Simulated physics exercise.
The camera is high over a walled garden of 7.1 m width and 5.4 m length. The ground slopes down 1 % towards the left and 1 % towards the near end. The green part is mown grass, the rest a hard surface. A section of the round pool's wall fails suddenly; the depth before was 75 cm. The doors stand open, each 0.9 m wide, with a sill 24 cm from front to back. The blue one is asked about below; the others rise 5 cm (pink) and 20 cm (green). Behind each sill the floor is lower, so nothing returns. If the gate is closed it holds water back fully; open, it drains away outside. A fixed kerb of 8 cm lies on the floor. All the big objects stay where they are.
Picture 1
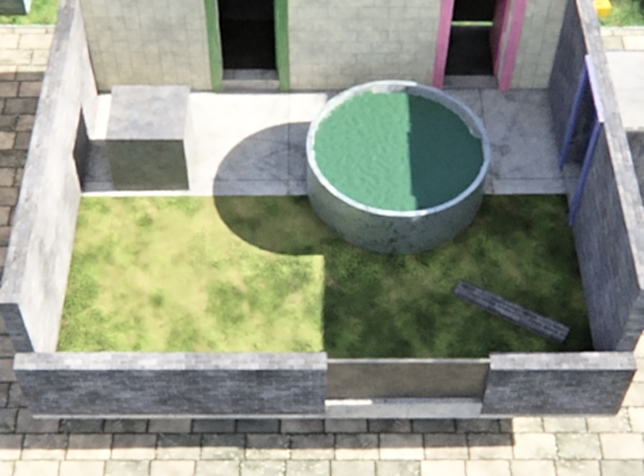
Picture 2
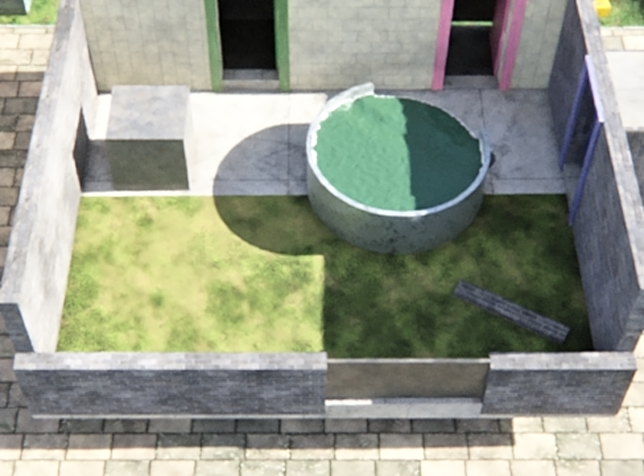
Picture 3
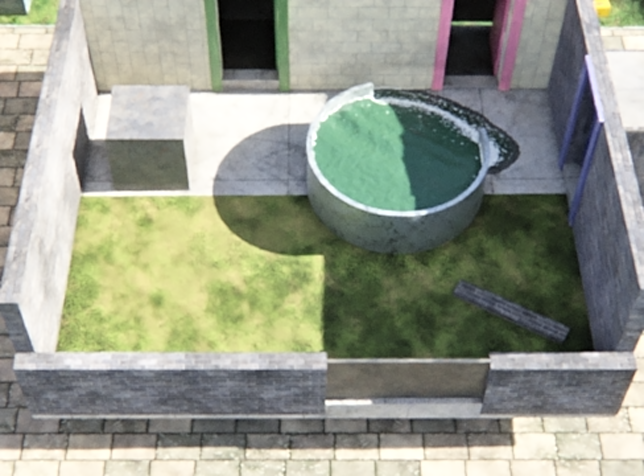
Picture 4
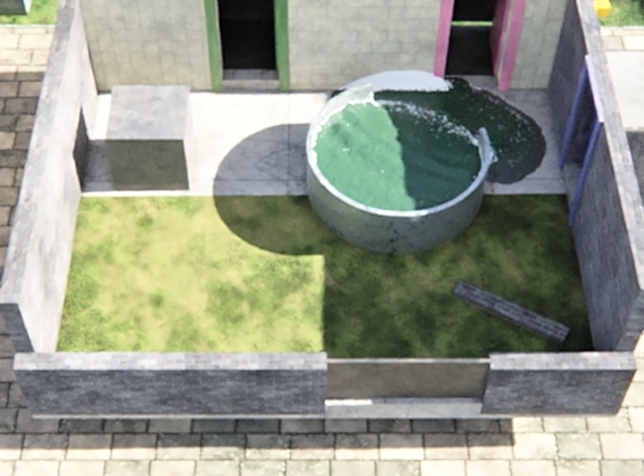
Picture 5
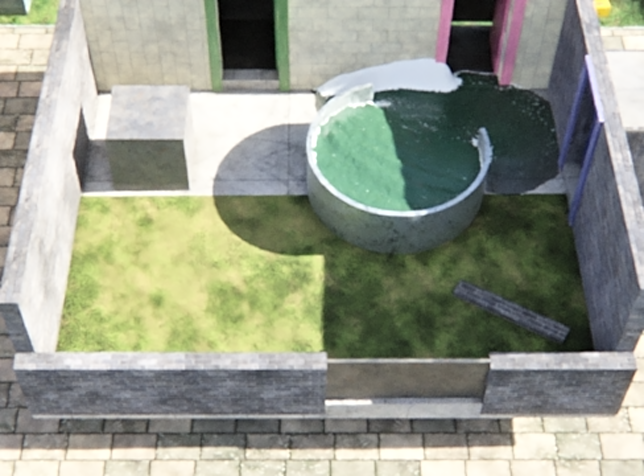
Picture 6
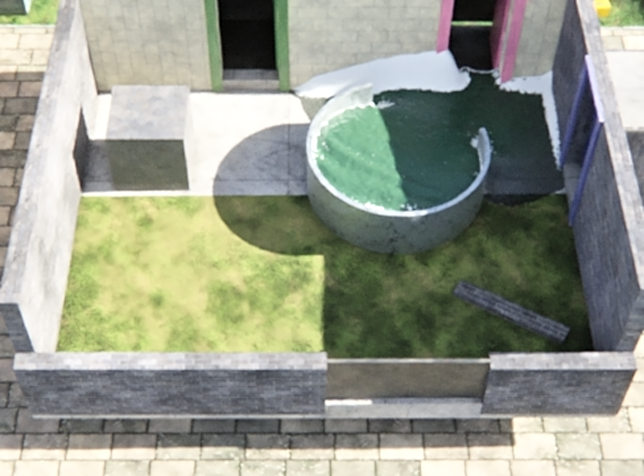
The video shows a walled garden with a round pool of green water, still at first; then water pours out through a gap on the pool's far side and spreads across the pale paving behind it and to the right.
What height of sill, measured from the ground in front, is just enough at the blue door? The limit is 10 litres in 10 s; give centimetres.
About 13 cm.
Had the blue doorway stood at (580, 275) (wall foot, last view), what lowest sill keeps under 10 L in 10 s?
About 9.5 cm.
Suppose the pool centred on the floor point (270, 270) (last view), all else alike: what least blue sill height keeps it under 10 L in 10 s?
About 13.5 cm.
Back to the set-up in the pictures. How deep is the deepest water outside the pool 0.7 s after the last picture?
Up to some 62 cm.
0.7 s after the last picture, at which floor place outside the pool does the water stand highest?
At about (545, 96).
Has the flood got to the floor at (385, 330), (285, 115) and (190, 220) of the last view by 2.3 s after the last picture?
In turn: Dry, wet, under water.
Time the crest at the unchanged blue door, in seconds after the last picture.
At about 1.8 s.
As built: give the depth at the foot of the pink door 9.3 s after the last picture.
Roughly 7.5 cm deep.
Then, 0.7 s after the last picture water covers 20 % of the floor, deepest (62 cm) near (545, 96); 7 cm at the blue door, 0 litres in over its 18 cm sill.
Then, 2.3 s after the last picture water covers 50 % of the floor, deepest (30 cm) near (539, 129); 16 cm at the blue door, 0 litres in over its 18 cm sill.
Then, 9.3 s after the last picture water covers 100 % of the floor, deepest (14 cm) near (51, 389); 7 cm at the blue door, 1 litre in over its 18 cm sill.
At the blue door as built, the water peaked near 17 cm, 1.7 s after the last picture.
Run again over the same 10 s with other heights there, 19 litres in over 11.5 cm, 3 litres over 16 cm. The limit of 10 litres is kept from about 13 cm up.
